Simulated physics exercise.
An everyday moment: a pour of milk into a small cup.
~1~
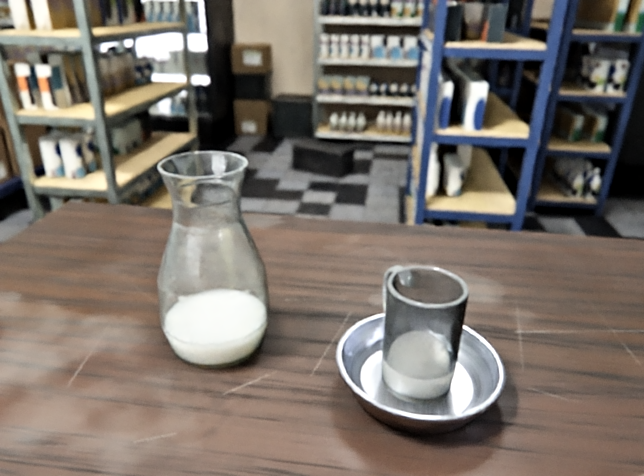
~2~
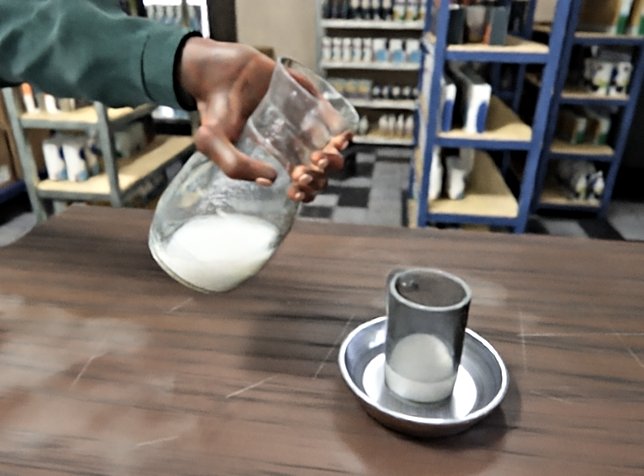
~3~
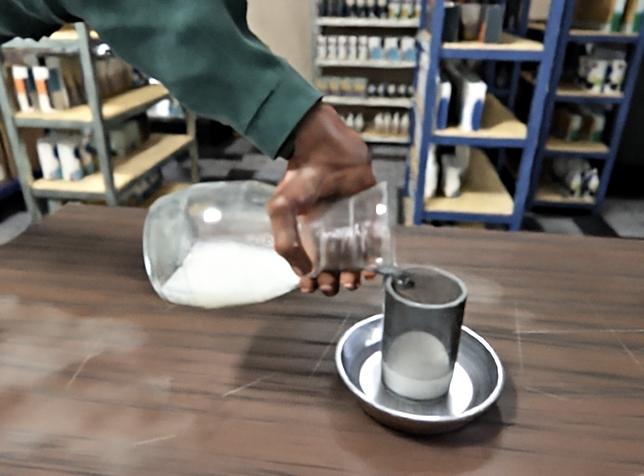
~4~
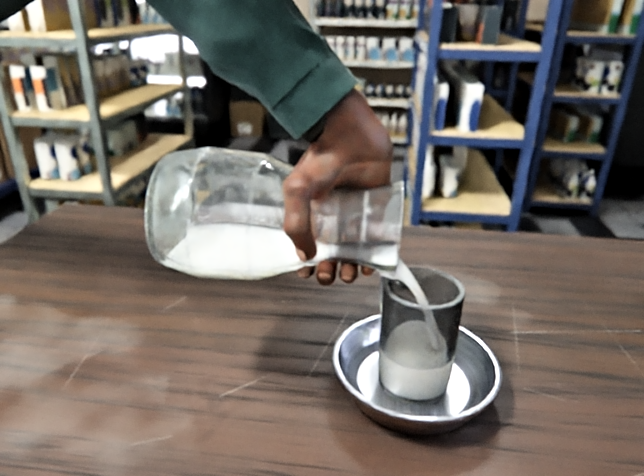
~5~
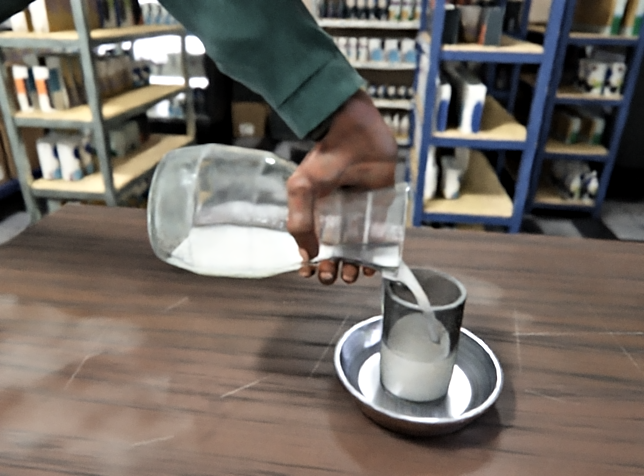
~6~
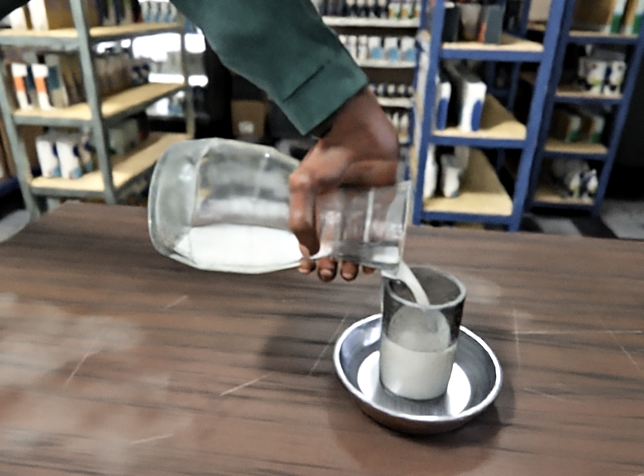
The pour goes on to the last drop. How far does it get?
The milk fits in the cup.
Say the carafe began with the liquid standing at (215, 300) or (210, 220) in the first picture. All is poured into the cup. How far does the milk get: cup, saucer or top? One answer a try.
In that order: Reaches the saucer, on to the top.
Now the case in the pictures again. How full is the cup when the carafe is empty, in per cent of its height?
About 80 per cent.
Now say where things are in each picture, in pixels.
In the first picture, before the pour; carafe (212, 256) nearly empty; cup (422, 332) about a quarter full; saucer (422, 421) dry.
In the second picture, the carafe is on its way; carafe (254, 177) tipped 35° with all of its load; cup about a quarter full, surface at (422, 360).
In the third picture, the milk nears the lip; carafe (281, 239) tipped 80° with all of its load; cup (421, 333) about a quarter full.
In the fourth picture, pouring; carafe (286, 219) tipped 90° with about three quarters of its load; cup about a third full, surface at (417, 348).
In the fifth picture, pouring; carafe (289, 218) tipped 90° with about two thirds of its load; cup (420, 334) about half full.
In the sixth picture, pouring; carafe (289, 214) tipped 95° with about half of its load; cup about half full, surface at (419, 331); saucer (419, 422) dry.
A moment on, the cup is about two thirds full; the saucer is dry.
Further on, the cup is about three quarters full; the saucer is dry.
When it is over, the cup is about three quarters full; the saucer is dry.
